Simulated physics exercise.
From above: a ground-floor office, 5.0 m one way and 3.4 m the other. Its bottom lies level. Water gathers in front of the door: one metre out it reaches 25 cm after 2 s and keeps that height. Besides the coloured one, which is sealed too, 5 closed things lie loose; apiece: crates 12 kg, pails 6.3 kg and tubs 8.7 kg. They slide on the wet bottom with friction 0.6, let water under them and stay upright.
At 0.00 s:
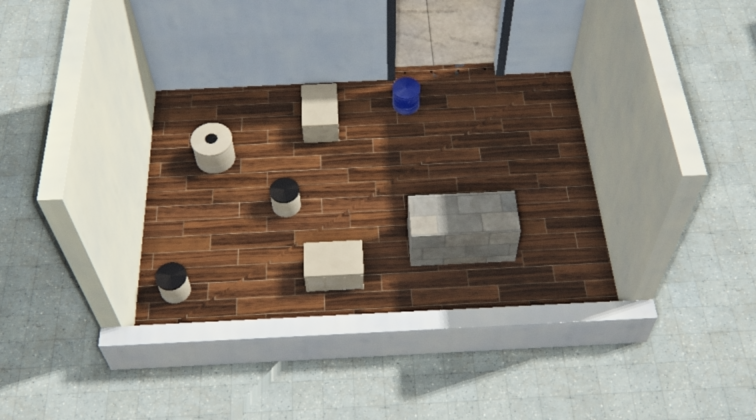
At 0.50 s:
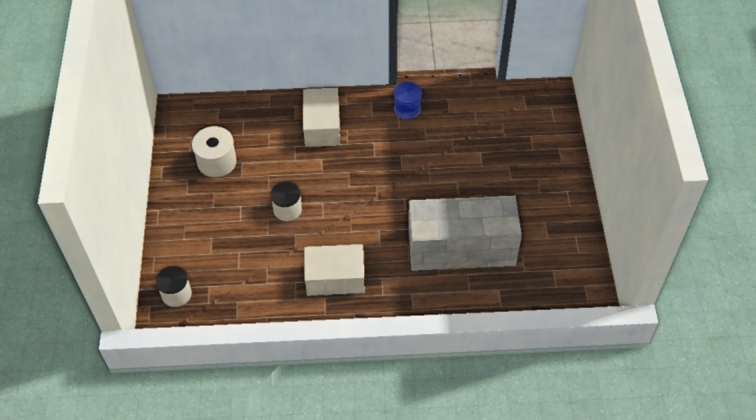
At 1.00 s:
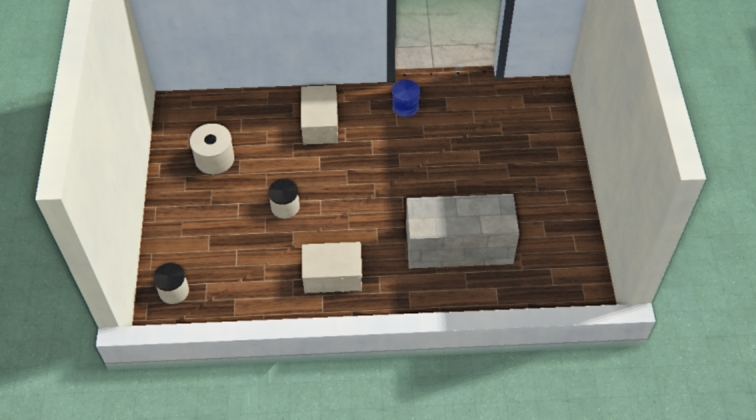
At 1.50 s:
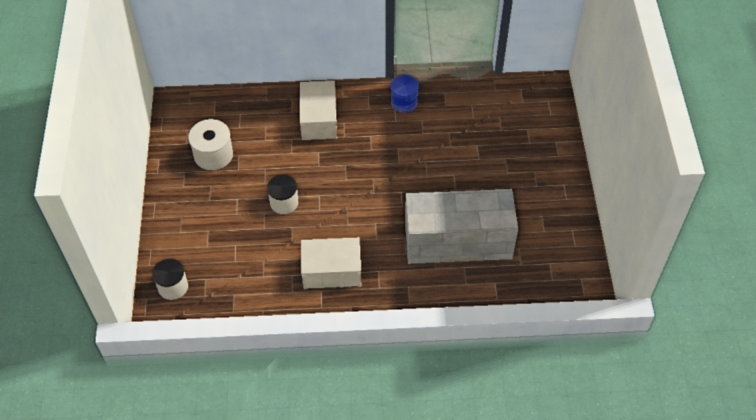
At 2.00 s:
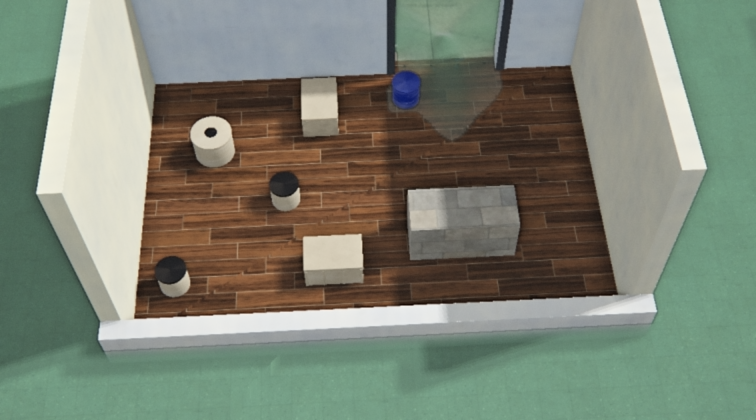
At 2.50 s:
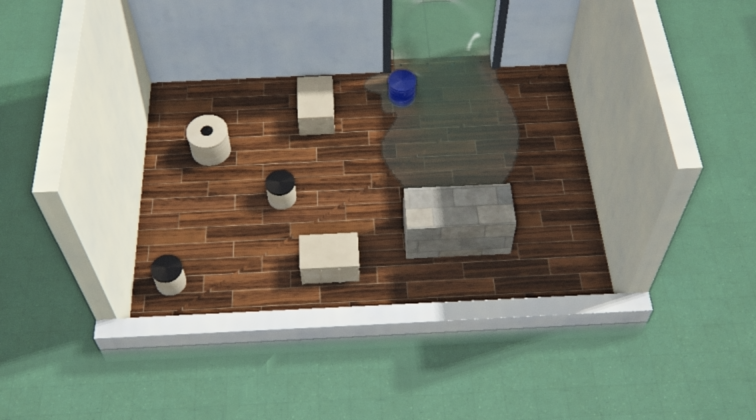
Water spreading through a doorway across the wooden floor of a small room, around a blue pail, while the scattered objects stay put.
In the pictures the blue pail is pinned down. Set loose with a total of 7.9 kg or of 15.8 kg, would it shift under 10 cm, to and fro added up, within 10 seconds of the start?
Verdict: Neither load is enough.
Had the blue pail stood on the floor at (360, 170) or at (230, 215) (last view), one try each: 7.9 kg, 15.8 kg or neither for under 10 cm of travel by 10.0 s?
In turn: It takes the larger; only the larger holds.
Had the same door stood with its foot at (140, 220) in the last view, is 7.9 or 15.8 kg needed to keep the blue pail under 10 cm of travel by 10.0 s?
Then only the larger load is enough.
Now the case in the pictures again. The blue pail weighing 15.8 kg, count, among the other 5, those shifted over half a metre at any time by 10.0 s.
I count 2.
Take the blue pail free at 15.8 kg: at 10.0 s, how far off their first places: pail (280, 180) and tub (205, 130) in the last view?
In turn: 20 cm, 30 cm.
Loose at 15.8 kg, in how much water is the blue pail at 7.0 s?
About 7 cm.
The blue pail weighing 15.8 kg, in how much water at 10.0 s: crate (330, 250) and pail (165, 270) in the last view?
About 10 and 17 cm.
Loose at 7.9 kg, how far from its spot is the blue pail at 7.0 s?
About 50 cm.
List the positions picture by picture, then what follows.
The blue pail at (406, 88) rests on the ground; water covers 0.0 m2; 0 of 6 have shifted, in the first picture.
The blue pail at (408, 92) rests on the ground; 0.0 m2 under water; 0 of 6 have shifted, in the second picture.
The blue pail at (406, 90) rests on the ground; 0.0 m2 under water; 0 of 6 have shifted, in the third picture.
The blue pail at (405, 85) rests on the ground; 0.0 m2 under water; 0 of 6 have shifted, in the fourth picture.
The blue pail at (406, 82), on the bottom; 0.8 m2 under water; 0 of 6 have shifted, in the fifth picture.
The blue pail at (402, 80), on the bottom; 2.4 m2 under water; 0 of 6 have shifted, in the sixth picture.
After 3.5 s the blue pail would be 52 cm from its start with 7.9 kg and 22 cm from its start with 15.8 kg; 7 cm of water round it then.
After 4.5 s the blue pail would be 54 cm from its start with 7.9 kg and 23 cm from its start with 15.8 kg; 7 cm of water round it then.
After 7.0 s the blue pail would be 54 cm from its start with 7.9 kg and 23 cm from its start with 15.8 kg; 7 cm of water round it then.
After 10.0 s the blue pail would be 54 cm from its start with 7.9 kg and 23 cm from its start with 15.8 kg; 8 cm of water round it then.
